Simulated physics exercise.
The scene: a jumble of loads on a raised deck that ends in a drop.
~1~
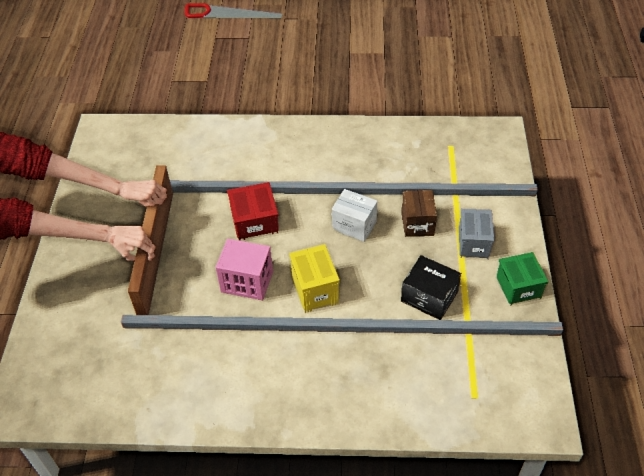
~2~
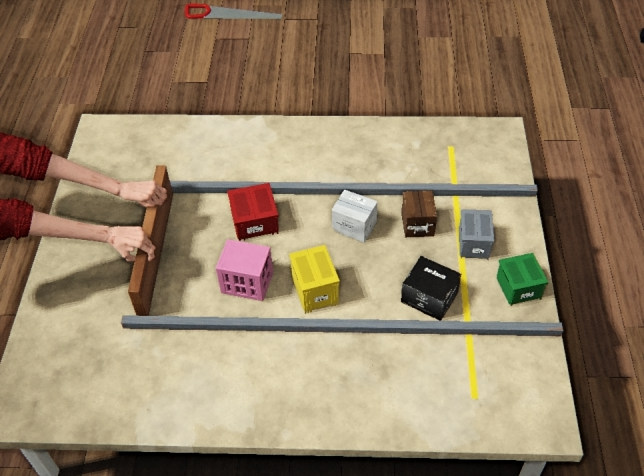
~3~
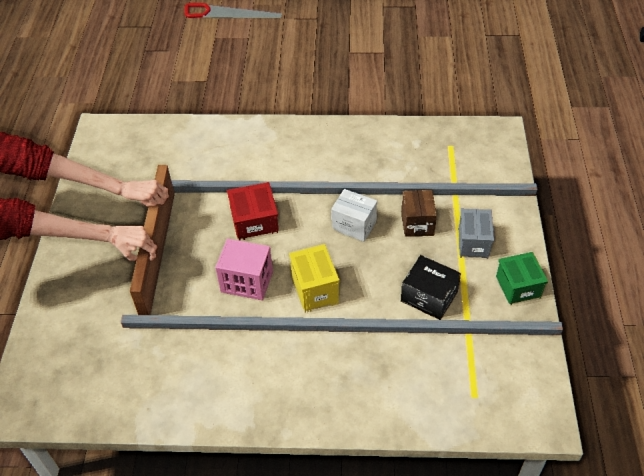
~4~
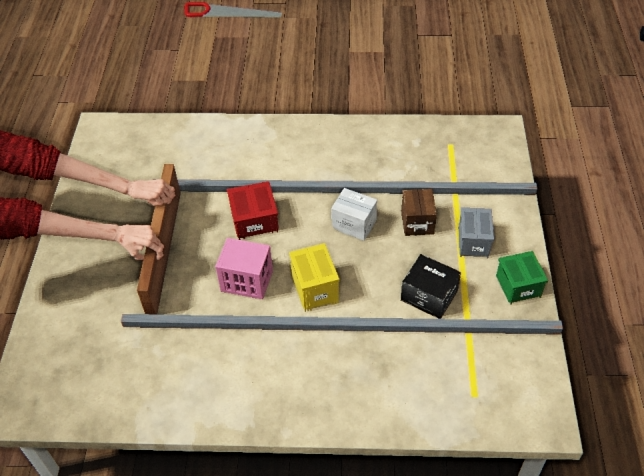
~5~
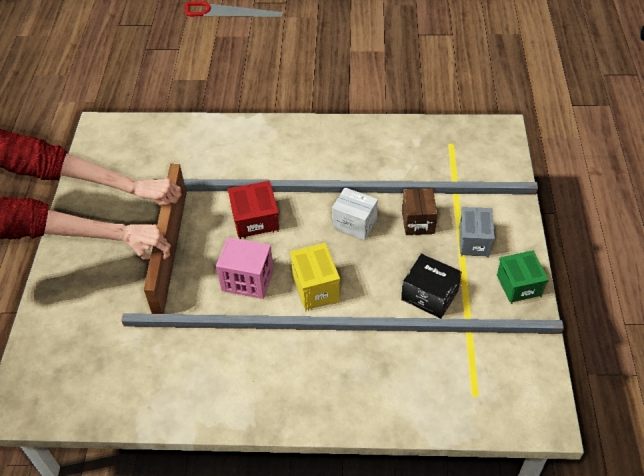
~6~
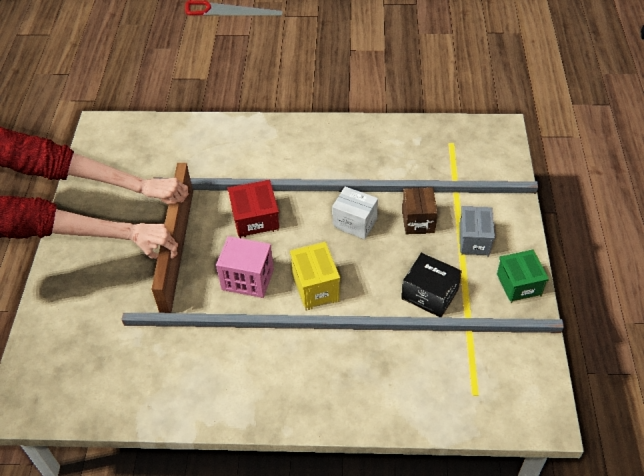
We see several colored boxes between two rails on a table, some near a yellow line at the right, while two hands at the left slide an upright wooden plank slightly rightward and the boxes stay essentially still.
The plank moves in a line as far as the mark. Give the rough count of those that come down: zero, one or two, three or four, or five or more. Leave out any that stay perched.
In the end the number that fall off is three or four.
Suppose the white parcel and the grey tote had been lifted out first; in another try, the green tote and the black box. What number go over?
Fallen: 2, and 1 in the other try.
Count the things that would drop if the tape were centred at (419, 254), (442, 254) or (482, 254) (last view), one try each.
The counts: 1, 1 and 3.
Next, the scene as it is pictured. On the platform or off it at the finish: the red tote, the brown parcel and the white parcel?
The red tote survives; the brown parcel goes over; the white parcel stays on.
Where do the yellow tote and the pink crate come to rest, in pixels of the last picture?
Near (532, 289) and (489, 267).
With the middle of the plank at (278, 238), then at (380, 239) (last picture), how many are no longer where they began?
First 3, then 8.
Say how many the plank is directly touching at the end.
2 of them.
Soon after, none off yet; green tote at rest near (522, 276); grey tote at rest near (476, 231); black box at rest near (431, 285).
Then, none off yet; green tote at rest near (522, 276); grey tote moved a little near (491, 234); black box moved about its own width near (472, 289).
At rest, the number that fall off is three or four; fallen, brown parcel, black box and green tote.
